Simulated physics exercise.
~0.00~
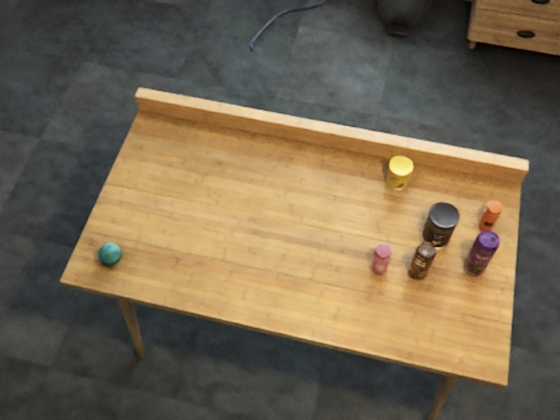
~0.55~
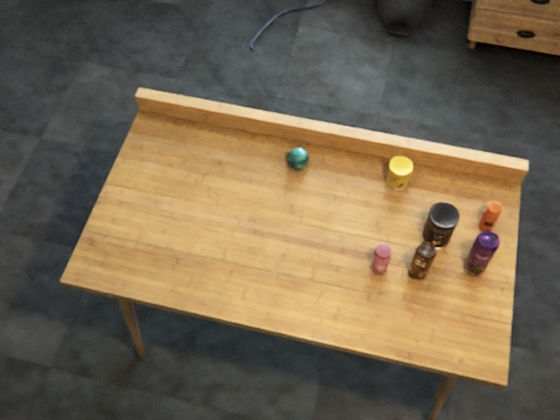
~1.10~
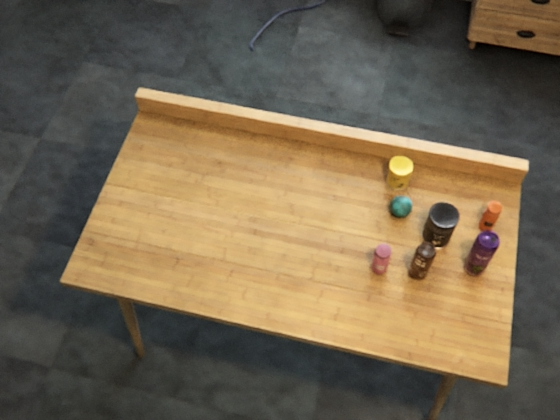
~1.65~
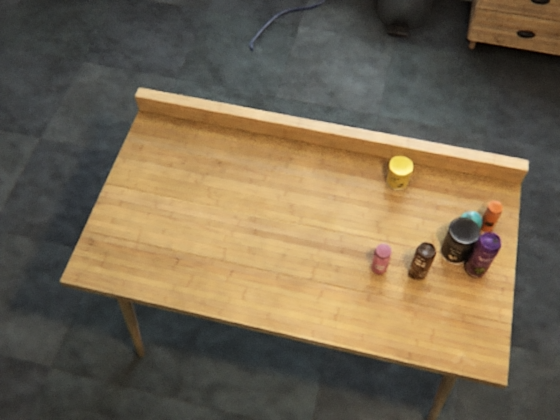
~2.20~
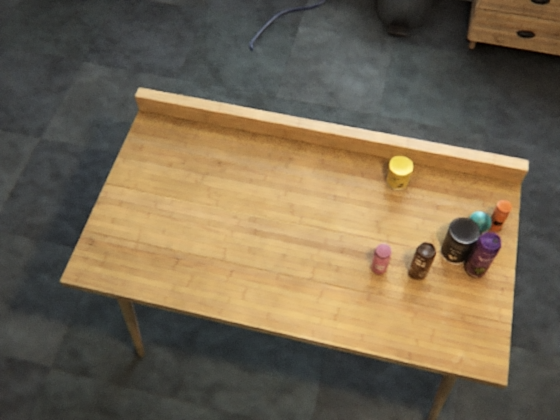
To begin with, a turquoise ball sits near the left end of a wooden table, while yellow and black tins, a brown can, a purple can, and pink and orange shakers stand toward the right. The ball travels up and right to near the rail along the far side, then heads down and right, passing just below the yellow tin. It reaches the black tin, which shifts a little right and down but stays upright. The ball ends beside the orange shaker, which has moved slightly right, still standing, as everything else stays upright.
